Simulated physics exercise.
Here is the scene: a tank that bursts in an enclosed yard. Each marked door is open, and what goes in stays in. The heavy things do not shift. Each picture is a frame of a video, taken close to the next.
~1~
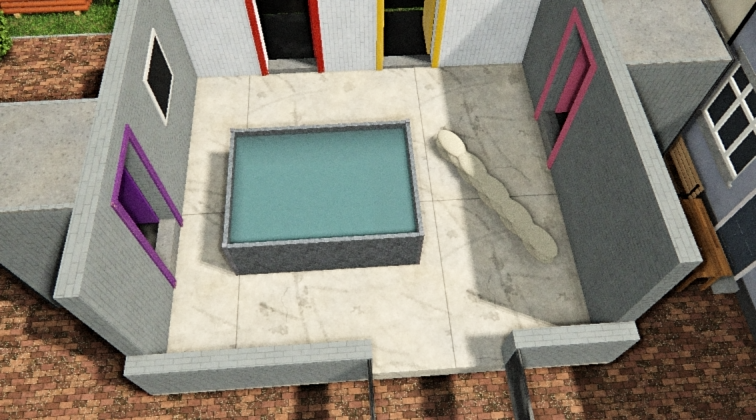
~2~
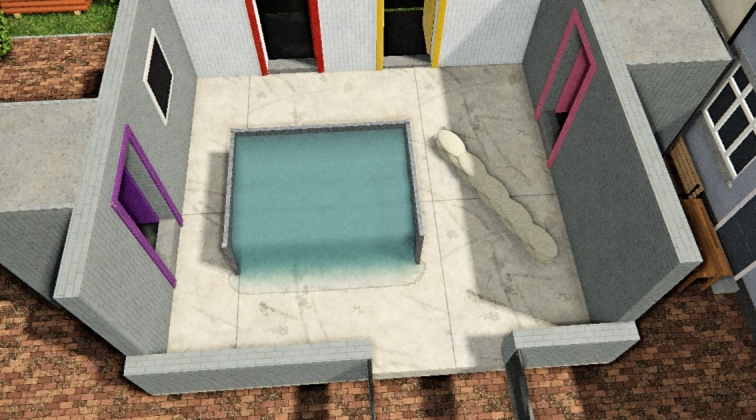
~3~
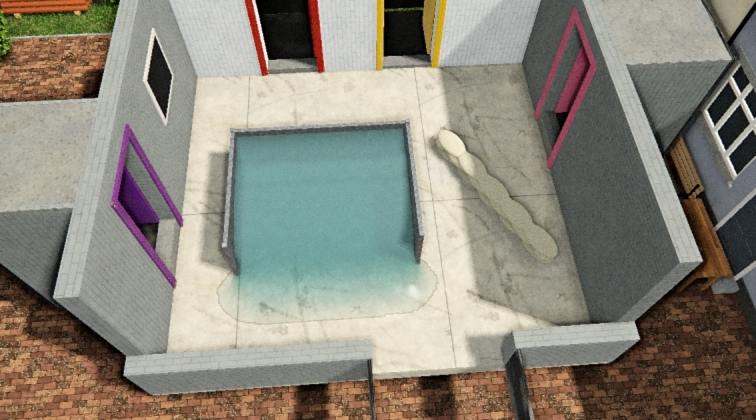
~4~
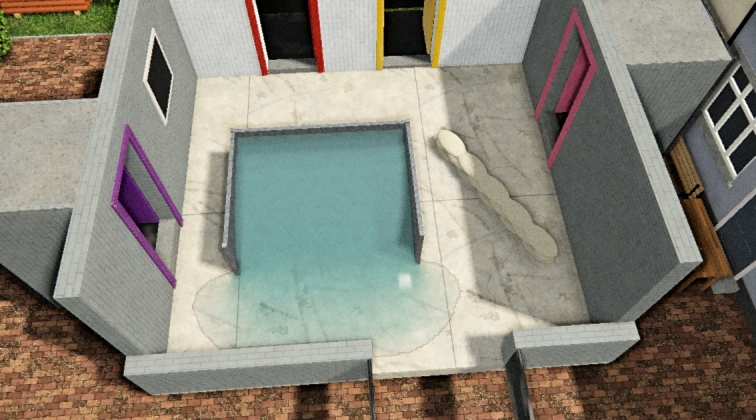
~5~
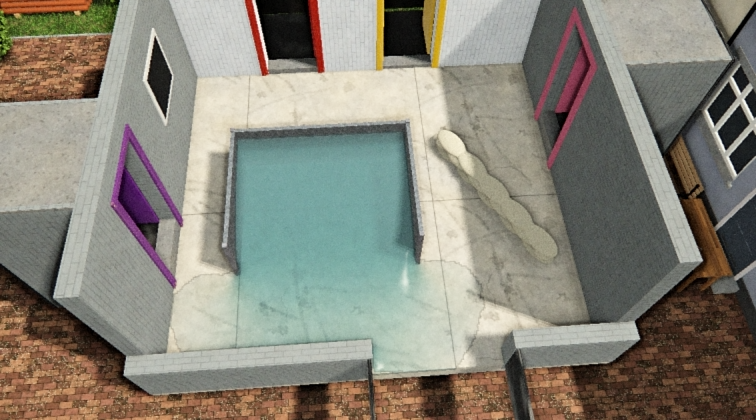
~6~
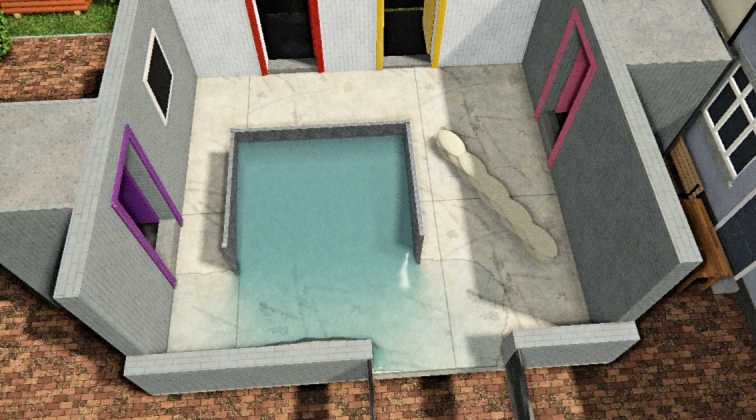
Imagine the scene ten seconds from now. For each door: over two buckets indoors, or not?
The yellow door stays within two buckets of inflow. The red door stays within two buckets of inflow. The pink door stays within two buckets of inflow. The purple door stays within two buckets of inflow.
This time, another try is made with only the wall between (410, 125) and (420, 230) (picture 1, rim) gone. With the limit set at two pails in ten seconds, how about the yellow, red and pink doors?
The yellow door exceeds the mark; the red door falls short; the pink door falls short.
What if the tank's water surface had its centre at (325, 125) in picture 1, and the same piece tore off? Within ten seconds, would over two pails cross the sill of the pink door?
Briefly, pink remains below.
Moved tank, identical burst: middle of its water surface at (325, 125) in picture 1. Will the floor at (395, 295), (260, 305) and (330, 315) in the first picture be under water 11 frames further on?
Taking the three spots in turn, I'd say drenched, then drenched, then drenched.
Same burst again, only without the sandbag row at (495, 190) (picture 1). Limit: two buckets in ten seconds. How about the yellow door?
After that, the yellow door stays short of it.
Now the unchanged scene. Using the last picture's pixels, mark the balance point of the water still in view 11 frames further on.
The balance point is around (308, 276).
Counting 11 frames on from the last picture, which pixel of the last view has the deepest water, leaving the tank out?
I'd point to about (180, 369).
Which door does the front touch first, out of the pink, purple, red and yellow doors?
It's the purple-painted one.
A moment on, water covers 25 % of the floor; the yellow door not reached, the red door not reached, the pink door not reached, the purple door wet at the sill, nothing in.
Next, water covers 35 % of the floor; the yellow door not reached, the red door not reached, the pink door not reached, the purple door wet at the sill, nothing in.
Then, water covers 55 % of the floor; the yellow door not reached, the red door wet at the sill, nothing in, the pink door not reached, the purple door wet at the sill, nothing in.
Later, water covers 90 % of the floor; the yellow door wet at the sill, nothing in, the red door under two buckets in, the pink door wet at the sill, nothing in, the purple door wet at the sill, nothing in.
In the end, water covers 95 % of the floor; the yellow door under two buckets in, the red door under two buckets in, the pink door wet at the sill, nothing in, the purple door wet at the sill, nothing in.
